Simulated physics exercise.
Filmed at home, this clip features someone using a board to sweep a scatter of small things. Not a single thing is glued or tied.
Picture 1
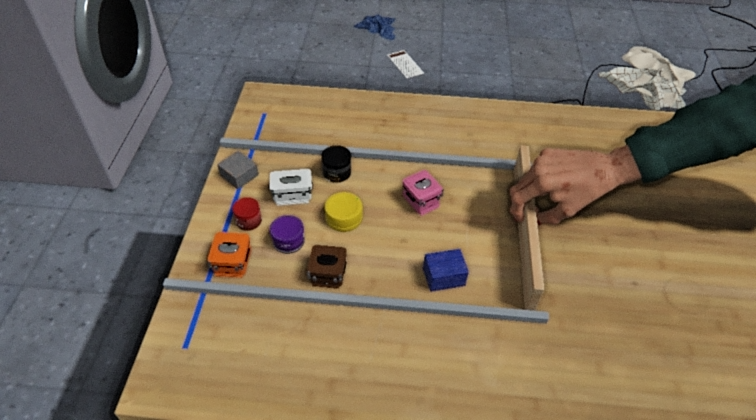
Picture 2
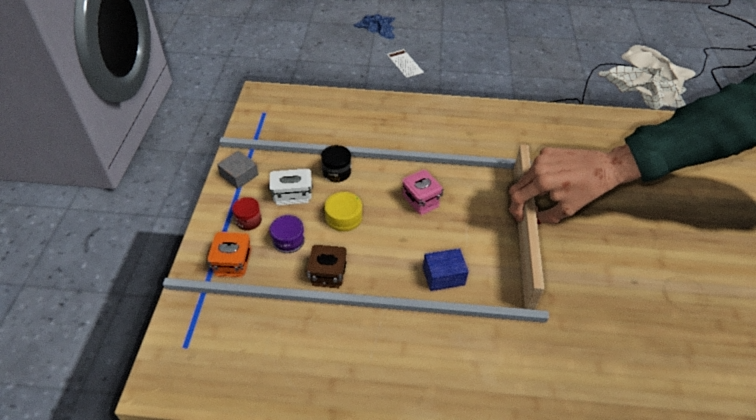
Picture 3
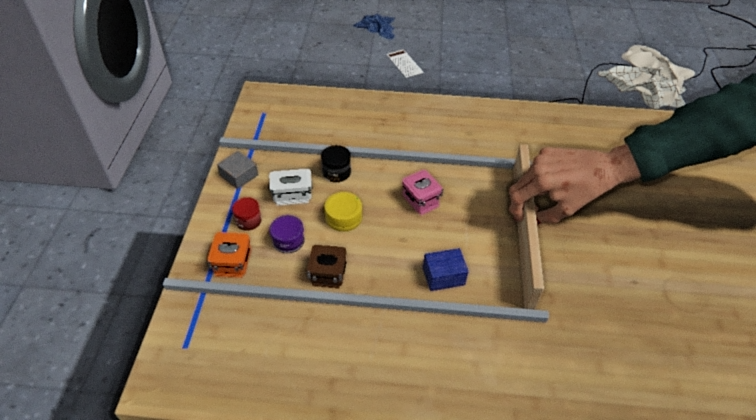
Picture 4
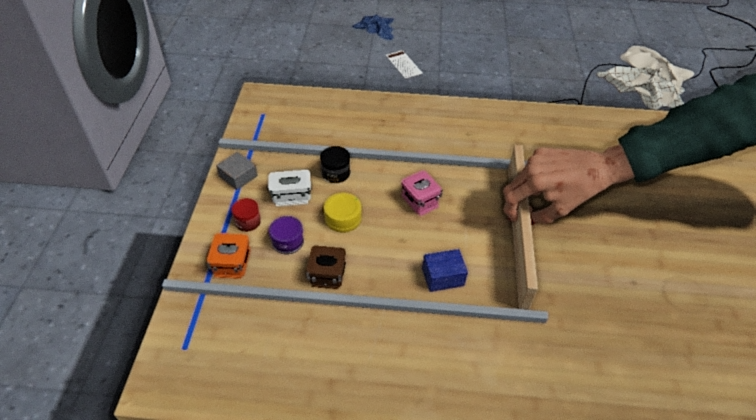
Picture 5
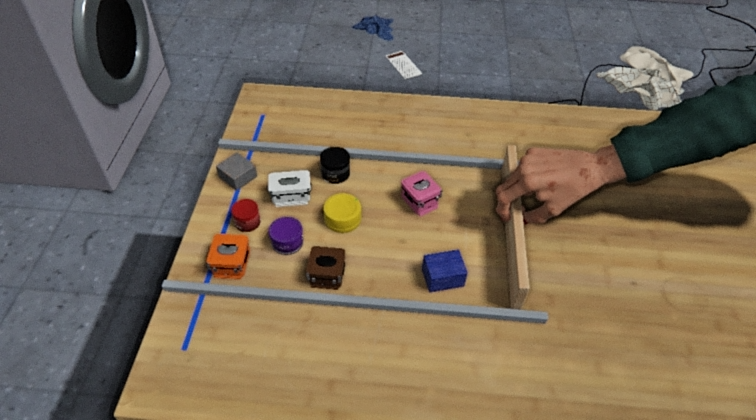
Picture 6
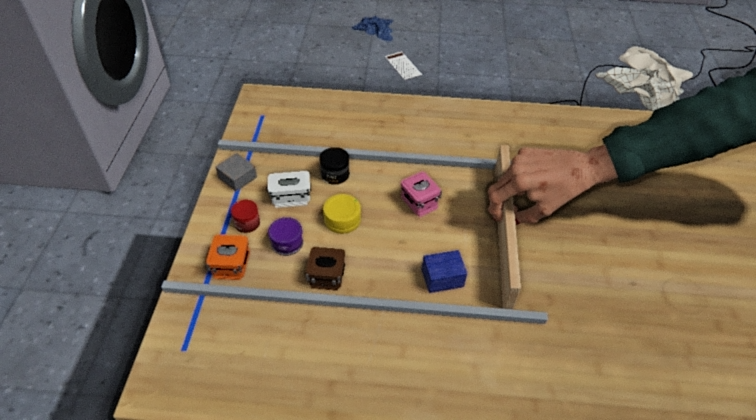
The clip shows a hand holding a wooden board upright between two grey rails on a table, then moving it slightly left, while the small colourful containers and blocks scattered between the rails stay essentially still.
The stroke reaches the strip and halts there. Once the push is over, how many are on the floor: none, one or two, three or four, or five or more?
On the floor: Five or more.
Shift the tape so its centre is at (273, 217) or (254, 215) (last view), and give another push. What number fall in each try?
The first gives 0 and the second gives 1.
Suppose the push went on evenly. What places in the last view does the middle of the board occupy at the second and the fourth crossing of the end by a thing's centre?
The first one at (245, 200), the next at (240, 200).
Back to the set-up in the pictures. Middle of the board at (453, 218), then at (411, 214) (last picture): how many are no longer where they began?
The counts are 1 and 2.
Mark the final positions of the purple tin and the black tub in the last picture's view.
First (206, 226), then (232, 152).
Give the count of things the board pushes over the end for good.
5 in total.
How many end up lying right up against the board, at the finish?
The number is 5.
Soon after, none off yet; grey block at rest near (236, 172); orange case at rest near (229, 257); red tub at rest near (246, 216).
Then, none off yet; grey block moved a little near (227, 168); orange case moved about its own width near (177, 254); red tub moved about its own width near (226, 208).
By the end, the number that fall off is five or more; fallen, brown case, white case, red tub, orange case and grey block.
